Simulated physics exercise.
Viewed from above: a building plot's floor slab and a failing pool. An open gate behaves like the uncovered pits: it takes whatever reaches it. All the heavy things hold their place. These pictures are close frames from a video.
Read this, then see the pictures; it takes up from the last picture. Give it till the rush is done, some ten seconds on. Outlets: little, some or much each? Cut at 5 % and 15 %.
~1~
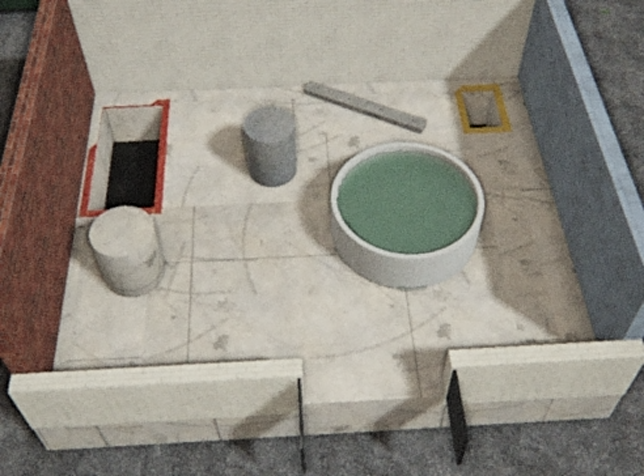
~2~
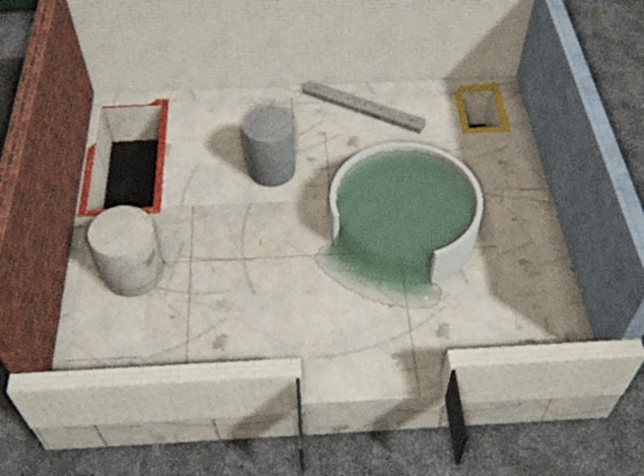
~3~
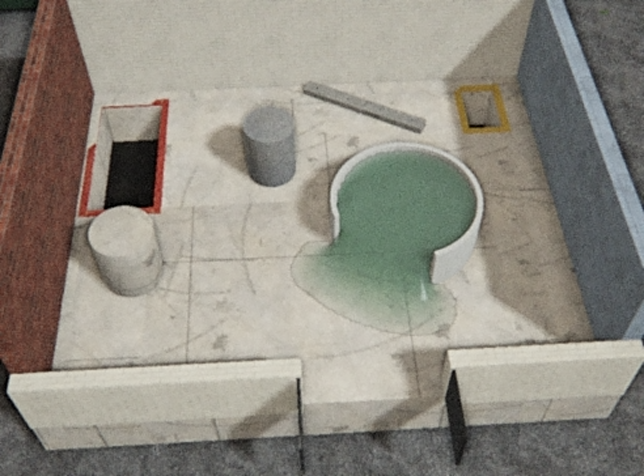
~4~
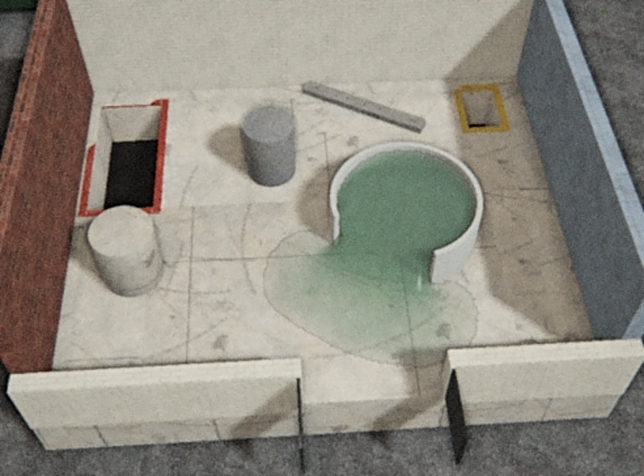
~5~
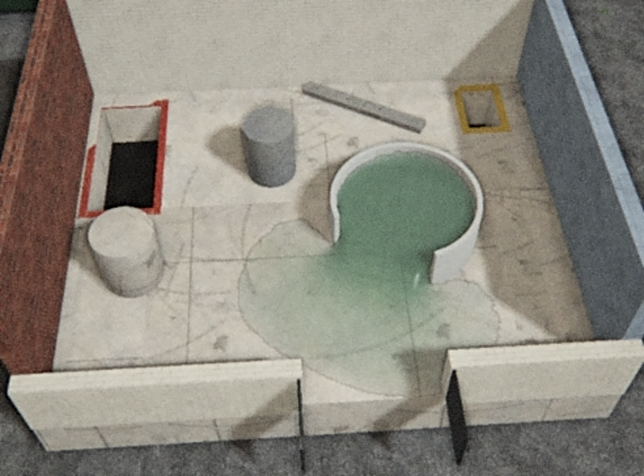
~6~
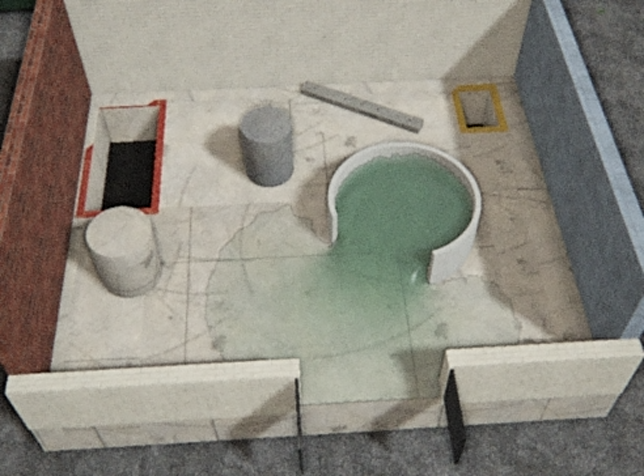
The gate: Much. The red pit: Some. The yellow pit: Little.
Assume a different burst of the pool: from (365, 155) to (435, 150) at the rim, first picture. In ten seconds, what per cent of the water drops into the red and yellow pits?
Red about 35 %, yellow about 30 %.
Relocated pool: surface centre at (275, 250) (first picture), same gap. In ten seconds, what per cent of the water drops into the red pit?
The red pit gets around 30 per cent.
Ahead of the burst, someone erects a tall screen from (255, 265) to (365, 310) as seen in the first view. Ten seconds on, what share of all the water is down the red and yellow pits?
The red pit takes 15 per cent and the yellow pit 6 per cent.
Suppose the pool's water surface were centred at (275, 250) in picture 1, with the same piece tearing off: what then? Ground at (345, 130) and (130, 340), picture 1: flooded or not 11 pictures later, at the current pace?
First spot spared, second spot submerged.
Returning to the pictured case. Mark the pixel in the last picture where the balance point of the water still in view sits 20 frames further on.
The spot I would choose is (287, 294).
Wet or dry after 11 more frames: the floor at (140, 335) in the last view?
Submerged.
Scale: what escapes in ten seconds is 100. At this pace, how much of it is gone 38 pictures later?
Somewhere around 85 per cent, I'd say.
A moment on, water covers 30 % of the floor; the gate 10 %, the red pit 0 %, the yellow pit 0 %.
Next, water covers 35 % of the floor; the gate 22 %, the red pit 0 %, the yellow pit 0 %.
Then, water covers 40 % of the floor; the gate 33 %, the red pit 1 %, the yellow pit 0 %.
Later, water covers 55 % of the floor; the gate 43 %, the red pit 8 %, the yellow pit 0 %.
In the end, water covers 65 % of the floor; the gate 49 %, the red pit 12 %, the yellow pit 0 %.
